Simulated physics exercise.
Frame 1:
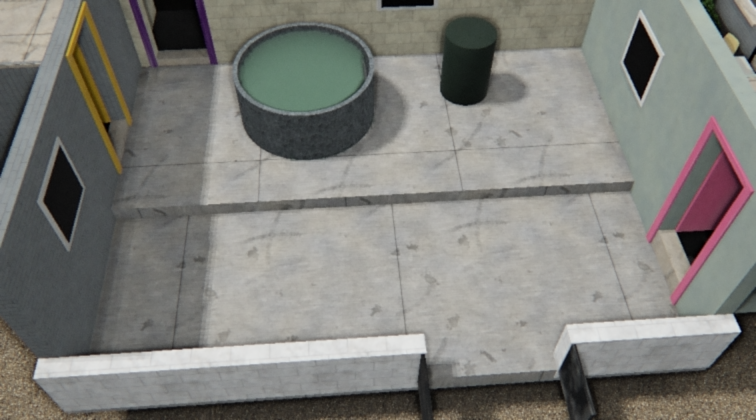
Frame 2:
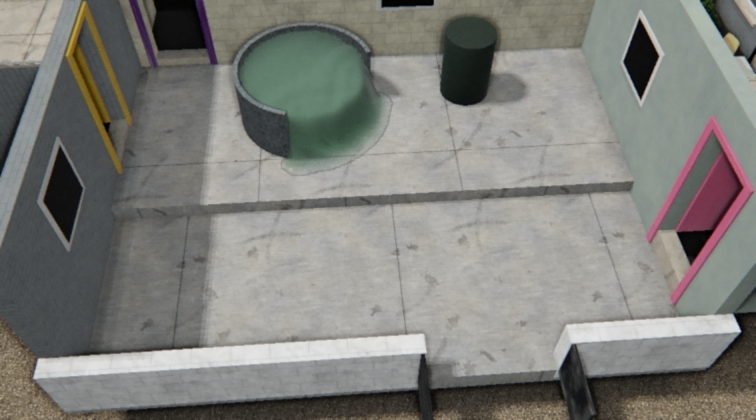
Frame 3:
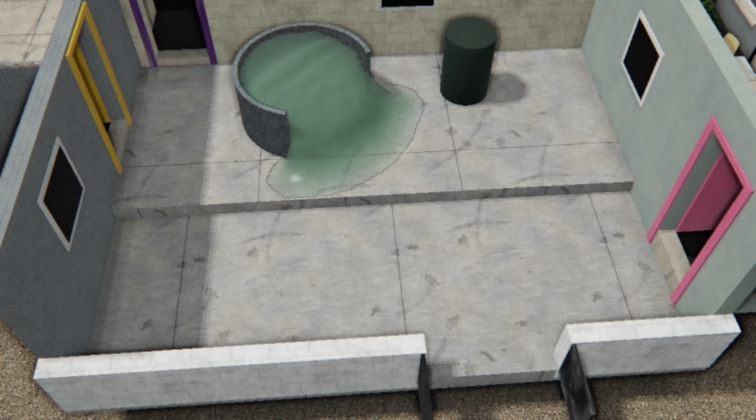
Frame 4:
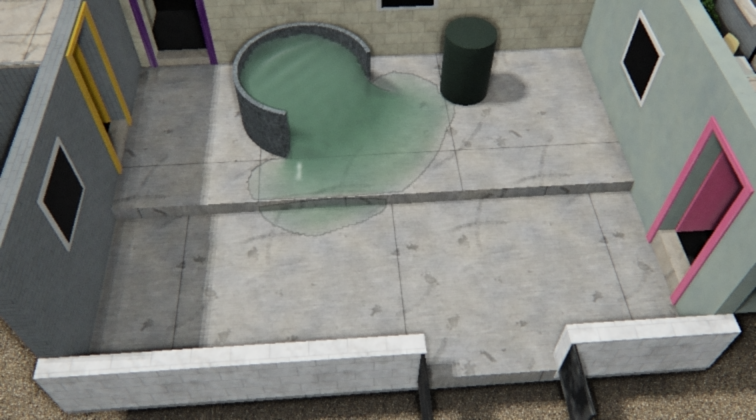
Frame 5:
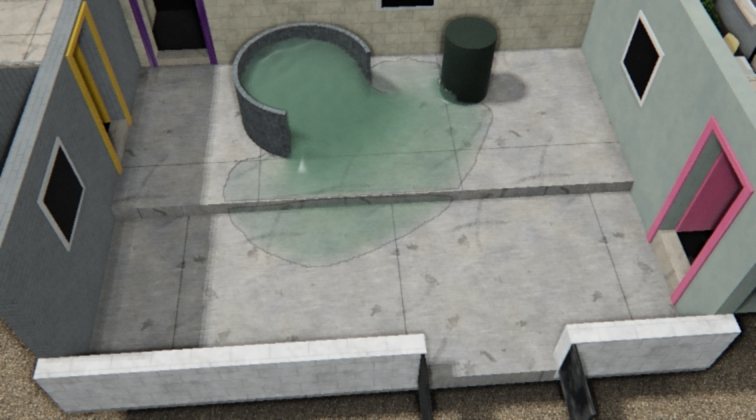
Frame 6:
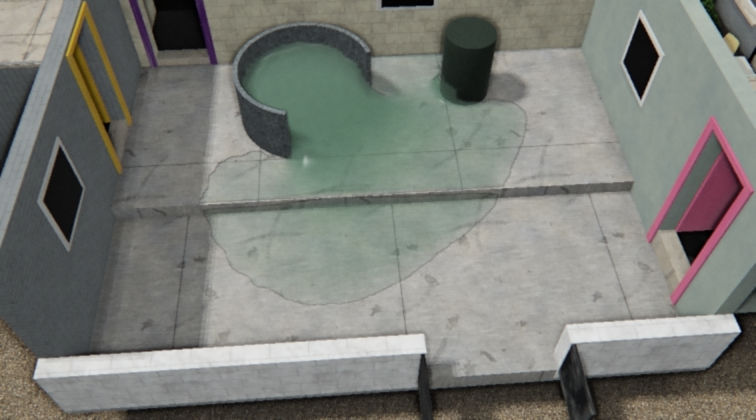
The clip shows a round stone pool of green water in a two-level walled yard; its front-right side opens, and water pours out, spreading across the upper level, around the dark cylinder's base and over the step onto the lower level.
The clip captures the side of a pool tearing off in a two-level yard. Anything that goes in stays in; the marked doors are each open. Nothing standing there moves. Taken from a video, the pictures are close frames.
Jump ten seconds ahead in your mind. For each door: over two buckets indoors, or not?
Pink door: Two buckets or fewer. Yellow door: Two buckets or fewer. Purple door: Two buckets or fewer.
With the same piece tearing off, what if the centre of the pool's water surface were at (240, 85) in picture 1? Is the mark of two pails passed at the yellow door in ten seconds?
As for the yellow door, it stays within the limit.
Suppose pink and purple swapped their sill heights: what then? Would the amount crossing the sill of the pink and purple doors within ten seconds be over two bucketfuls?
Log: Pink door surpasses it; purple door fails to reach it.
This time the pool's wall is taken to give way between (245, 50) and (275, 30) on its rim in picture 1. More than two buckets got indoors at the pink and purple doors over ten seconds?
In brief, the pink door remains below and the purple door exceeds the mark.
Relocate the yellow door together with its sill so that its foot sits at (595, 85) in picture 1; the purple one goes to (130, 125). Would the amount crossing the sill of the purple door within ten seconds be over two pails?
Well, the purple door remains short of it.
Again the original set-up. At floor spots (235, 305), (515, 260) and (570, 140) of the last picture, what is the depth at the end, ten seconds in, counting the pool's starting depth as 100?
In order: About 12, 6 and 2 in a hundred.
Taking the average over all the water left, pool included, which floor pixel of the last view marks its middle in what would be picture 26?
The water centres close to (458, 224).
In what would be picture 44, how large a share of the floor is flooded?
About 80 per cent.
A moment on, water covers 60 % of the floor; the pink door not reached, the yellow door not reached, the purple door not reached.
Next, water covers 70 % of the floor; the pink door wet at the sill, nothing in, the yellow door not reached, the purple door not reached.
Then, water covers 75 % of the floor; the pink door under two buckets in, the yellow door not reached, the purple door not reached.
Later, water covers 80 % of the floor; the pink door under two buckets in, the yellow door not reached, the purple door not reached.
In the end, water covers 80 % of the floor; the pink door under two buckets in, the yellow door not reached, the purple door wet at the sill, nothing in.
